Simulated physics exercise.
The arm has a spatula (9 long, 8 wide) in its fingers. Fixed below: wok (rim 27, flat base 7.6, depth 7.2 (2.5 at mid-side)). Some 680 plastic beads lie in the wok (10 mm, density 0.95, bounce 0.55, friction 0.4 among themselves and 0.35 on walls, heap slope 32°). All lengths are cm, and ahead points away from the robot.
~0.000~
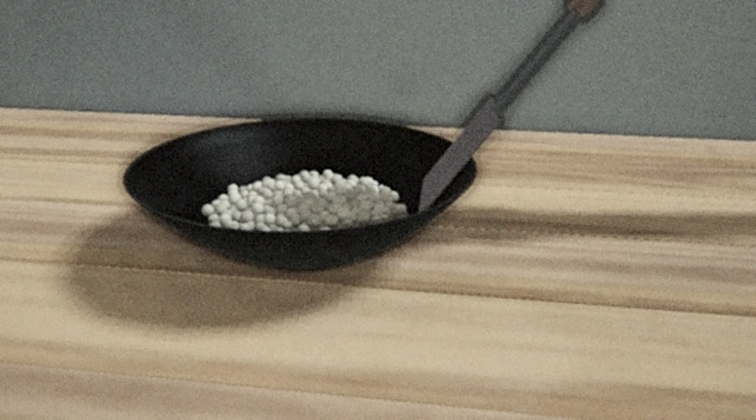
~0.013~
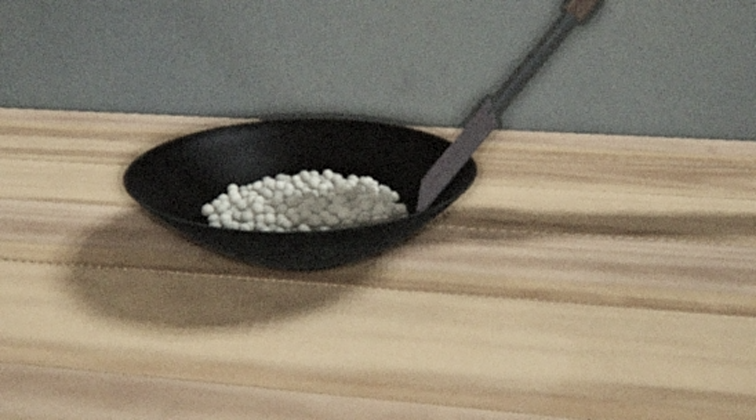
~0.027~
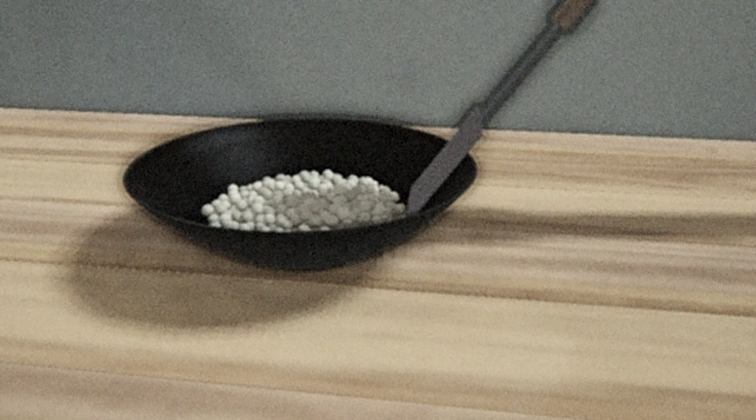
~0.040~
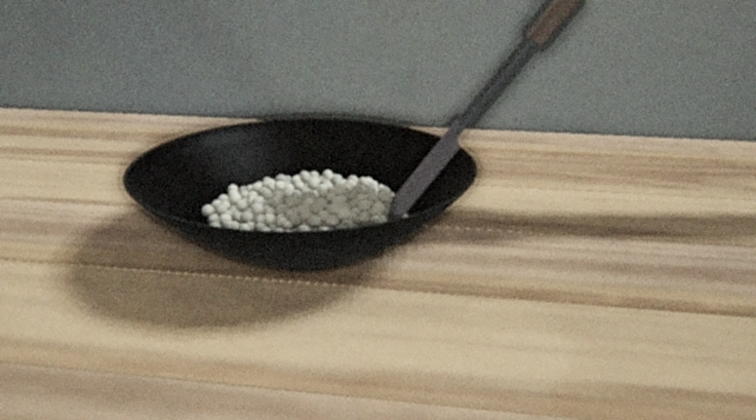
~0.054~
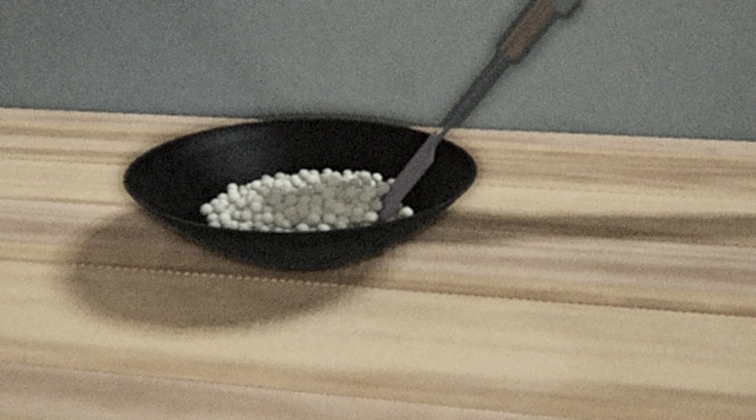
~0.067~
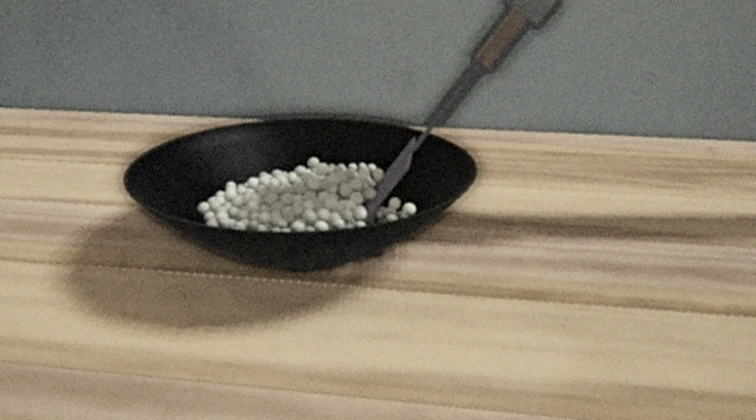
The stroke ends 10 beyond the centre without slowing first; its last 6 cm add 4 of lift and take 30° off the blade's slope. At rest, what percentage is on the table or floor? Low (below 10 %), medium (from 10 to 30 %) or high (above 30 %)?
On the table or floor the share is high, above 30 %.
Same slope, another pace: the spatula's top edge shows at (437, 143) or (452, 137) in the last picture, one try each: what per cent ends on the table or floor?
About 40 and 30 per cent.
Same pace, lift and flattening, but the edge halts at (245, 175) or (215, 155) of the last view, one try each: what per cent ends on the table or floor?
About 25 and 45 per cent.
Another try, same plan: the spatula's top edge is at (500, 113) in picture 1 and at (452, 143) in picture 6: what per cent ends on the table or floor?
Some 35 per cent.
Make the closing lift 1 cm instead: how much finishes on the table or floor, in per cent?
Some 50 per cent.
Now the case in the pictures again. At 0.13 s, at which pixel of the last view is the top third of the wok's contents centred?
Around (243, 166).
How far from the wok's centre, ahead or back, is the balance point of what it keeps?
Roughly 2.5 cm ahead.
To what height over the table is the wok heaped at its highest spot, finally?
Roughly 6.0 cm.
By 0.10 s, sloping 55°, highest piece 9 above the table; 683 in the wok.
By 0.13 s, sloping 48°, highest piece 12 above the table; 683 in the wok.
By 0.35 s, sloping 25°, highest piece 36 above the table; 343 in the wok, 81 on the table or floor, 259 on the blade or in flight.
By 1.40 s, sloping 25°, highest piece 6 above the table; 343 in the wok, 340 on the table or floor.
Final count, 343 in the wok, 340 on the table or floor. That is 50 % on the table or floor.
